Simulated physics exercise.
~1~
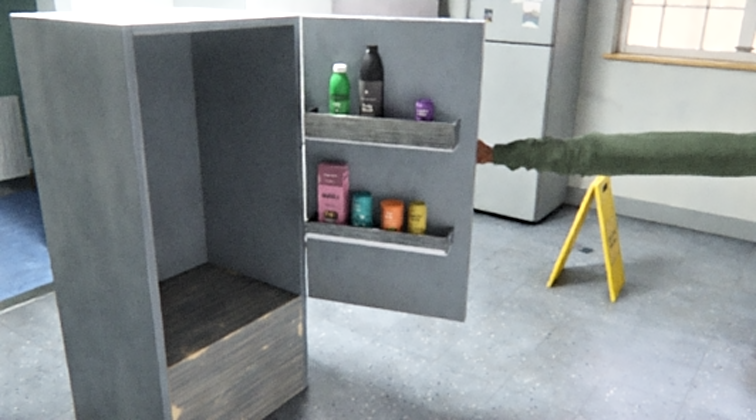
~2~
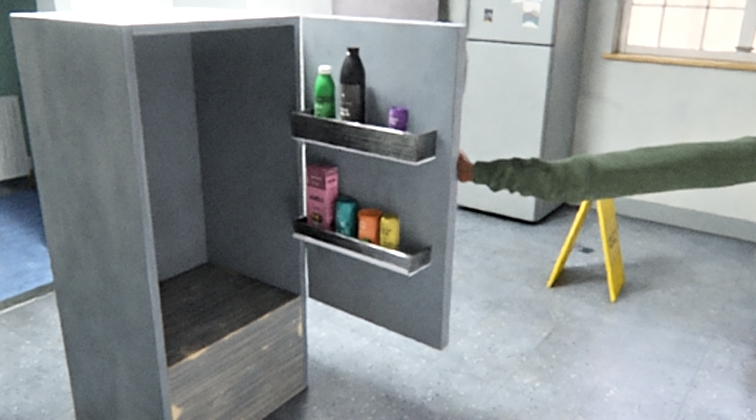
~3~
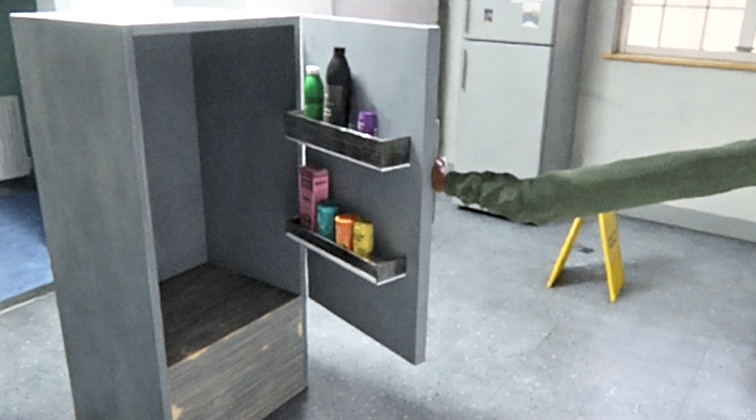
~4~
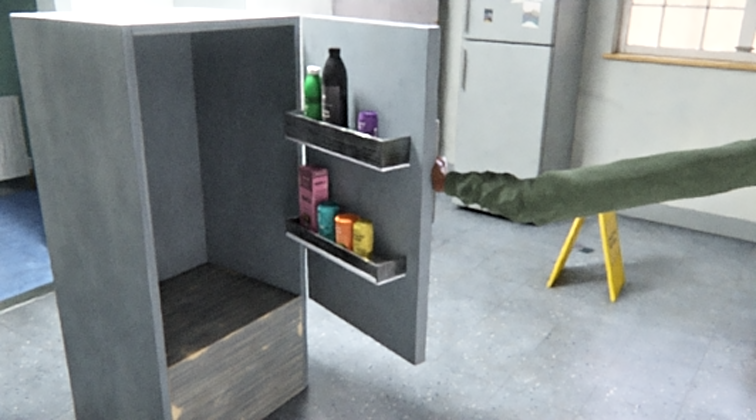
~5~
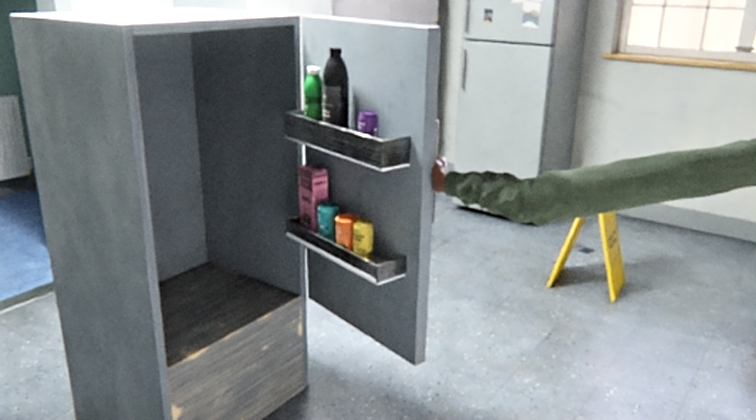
A grey cabinet door with two dark racks stands wide open in a workshop-like room, seen from the front and slightly above, with a pale fridge and a yellow floor sign behind. The upper rack holds a green bottle, a taller black bottle and a purple can, while the lower one holds a pink carton beside turquoise, orange and yellow containers. A green-sleeved arm reaches from the right to the door's edge. The door swings partway towards the cabinet, carrying everything with it. It then stops with the hand at its edge, still open, and all seven items remain upright in the racks.
